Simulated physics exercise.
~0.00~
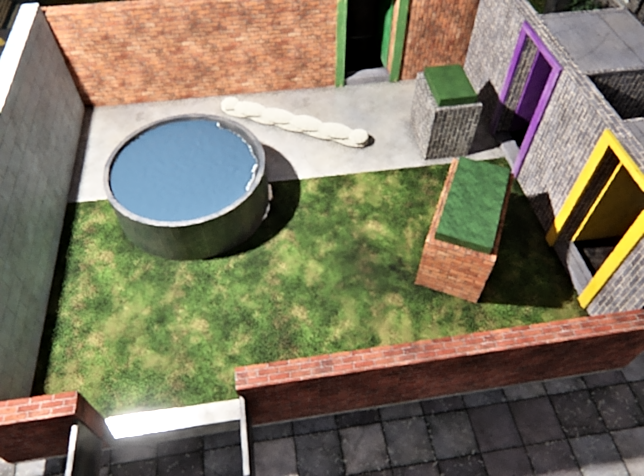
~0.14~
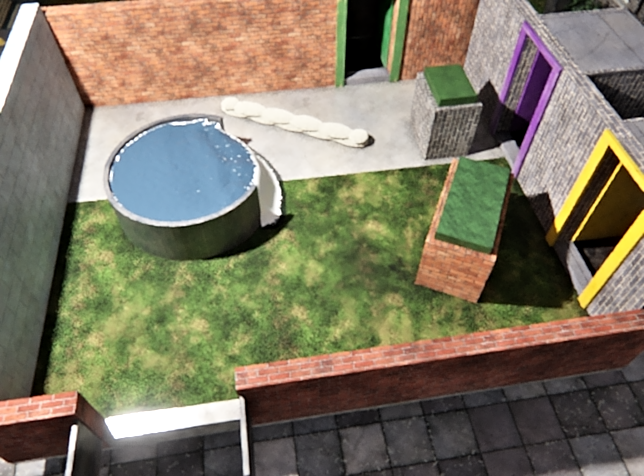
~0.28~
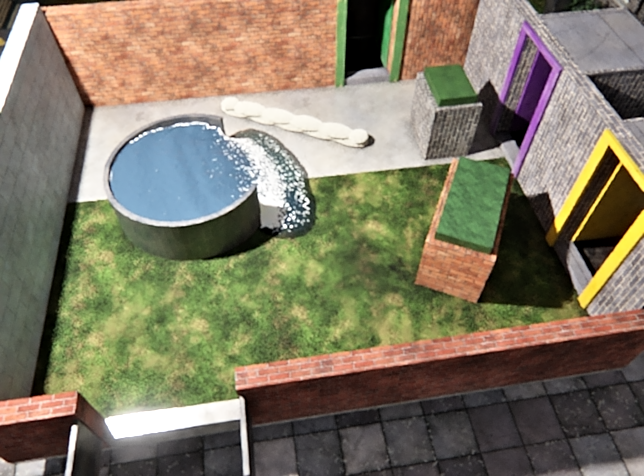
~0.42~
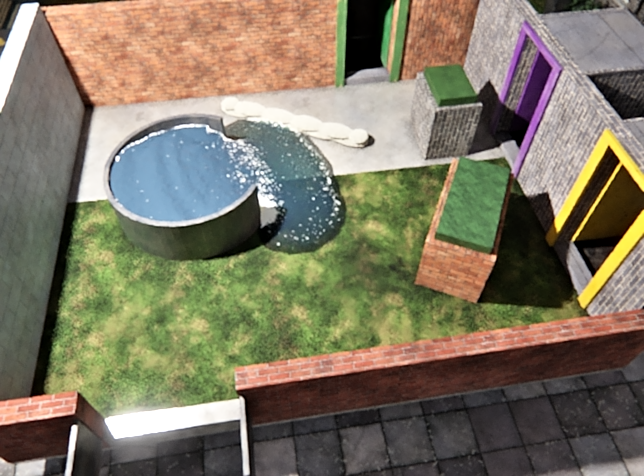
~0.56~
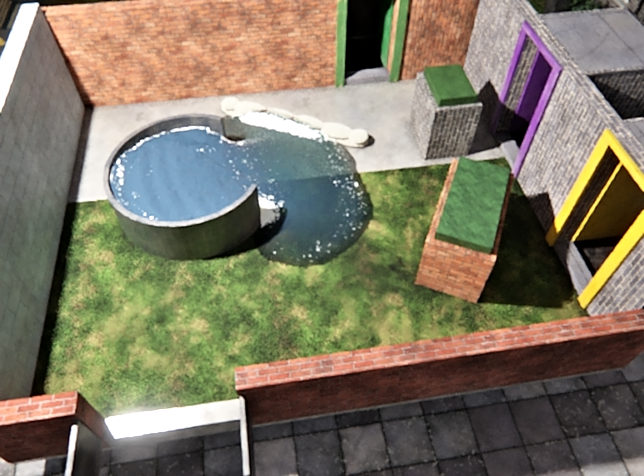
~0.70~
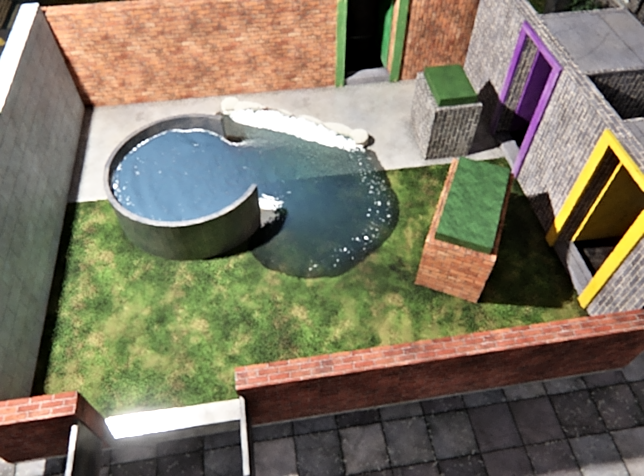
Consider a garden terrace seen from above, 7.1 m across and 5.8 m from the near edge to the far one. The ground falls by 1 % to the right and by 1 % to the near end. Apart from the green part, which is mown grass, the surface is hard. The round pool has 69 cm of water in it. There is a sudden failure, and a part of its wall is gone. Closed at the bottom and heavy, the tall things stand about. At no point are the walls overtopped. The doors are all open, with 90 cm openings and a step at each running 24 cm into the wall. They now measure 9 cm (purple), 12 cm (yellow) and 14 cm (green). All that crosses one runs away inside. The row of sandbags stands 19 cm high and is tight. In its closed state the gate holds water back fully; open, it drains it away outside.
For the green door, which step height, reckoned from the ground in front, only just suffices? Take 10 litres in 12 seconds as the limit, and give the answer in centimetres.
A step of roughly 8.5 cm.
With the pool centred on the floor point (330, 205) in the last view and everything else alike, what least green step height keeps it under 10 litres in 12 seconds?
Close to 22 cm would do it.
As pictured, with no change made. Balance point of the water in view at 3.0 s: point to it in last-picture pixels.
(330, 181).
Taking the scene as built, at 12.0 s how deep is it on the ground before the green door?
A ruler would read roughly 5.5 cm.
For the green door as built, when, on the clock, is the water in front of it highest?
At roughly 3.4 s.
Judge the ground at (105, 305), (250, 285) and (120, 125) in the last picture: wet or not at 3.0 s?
Untouched; untouched; soaked.
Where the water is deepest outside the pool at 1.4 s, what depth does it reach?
About 39 cm at most.
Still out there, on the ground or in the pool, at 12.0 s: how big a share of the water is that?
Some 90 per cent remains.
After 1.4 s water covers 30 % of the floor, deepest (39 cm) near (303, 135); it has not reached the green door.
After 3.0 s water covers 60 % of the floor, deepest (27 cm) near (519, 191); 11 cm at the green door, 0 litres in over its 14 cm step.
After 12.0 s water covers 95 % of the floor, deepest (12 cm) near (574, 349); 6 cm at the green door, 1 litre in over its 14 cm step.
At the green door as built, the water arrived by 2.0 s and peaked near 13 cm at 3.4 s.
With a step of 7 cm, 20 litres would have come in within the 12 s; with 9.5 cm, 7 litres. So under 10 litres takes about 8.5 cm.
